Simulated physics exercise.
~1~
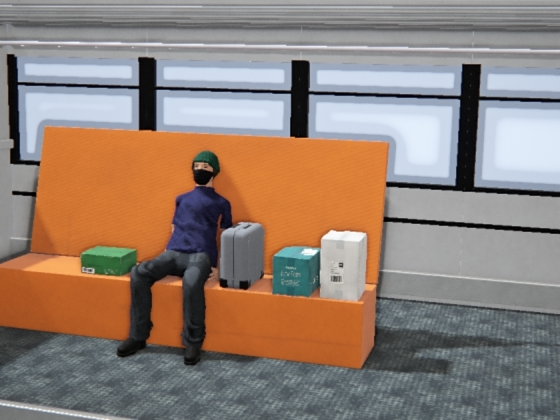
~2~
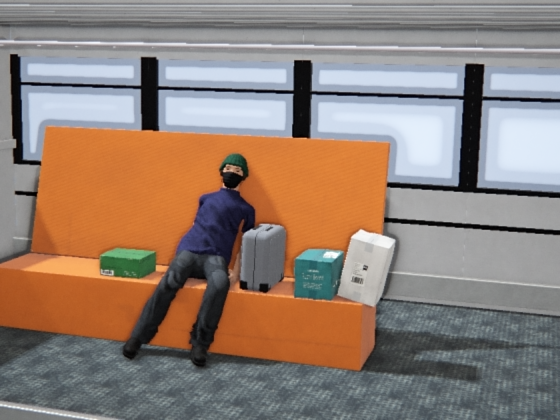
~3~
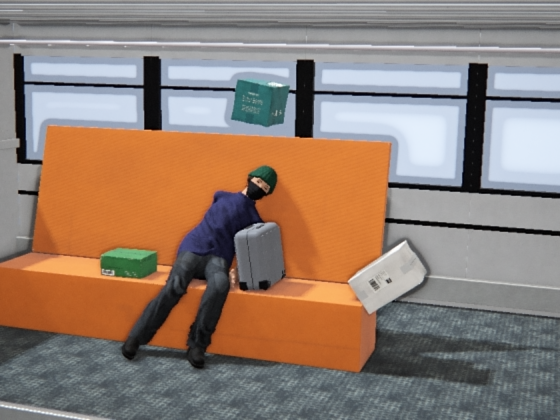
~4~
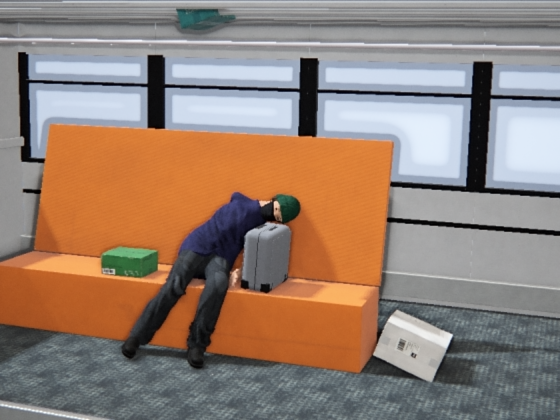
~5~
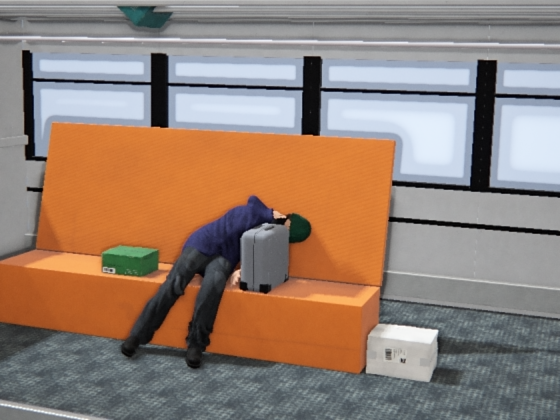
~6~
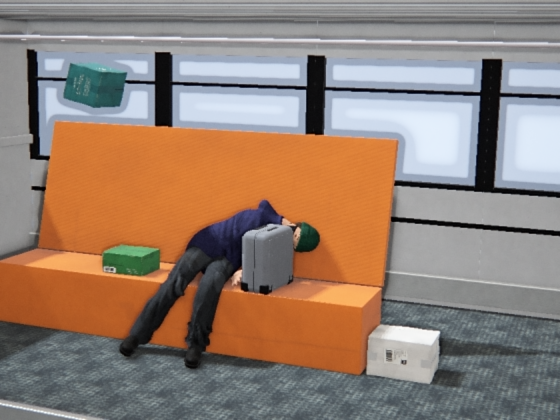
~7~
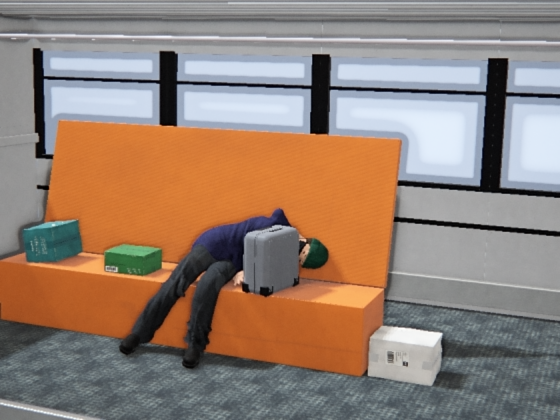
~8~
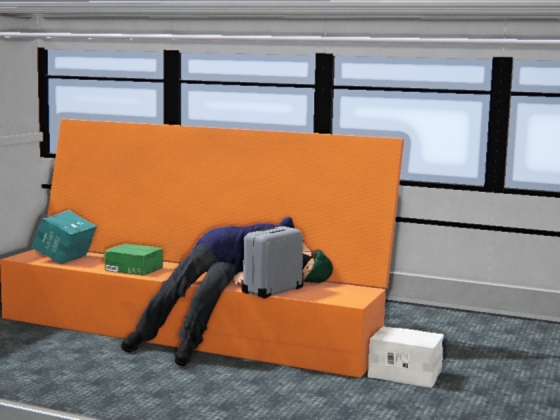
Inside a train carriage, seen from the front and slightly above, a masked person in a green beanie and dark blue top sits slumped on an orange bench beneath a row of windows. A green box lies to the left, with a grey suitcase, a teal box and a white box to the right. The person tips right as the white box leans over the bench end and the teal box flies up. The white box drops to the floor while the person folds sideways behind the suitcase. The teal box sails left, comes down on the bench's far left and ends tilted there, the green box and suitcase still aboard.
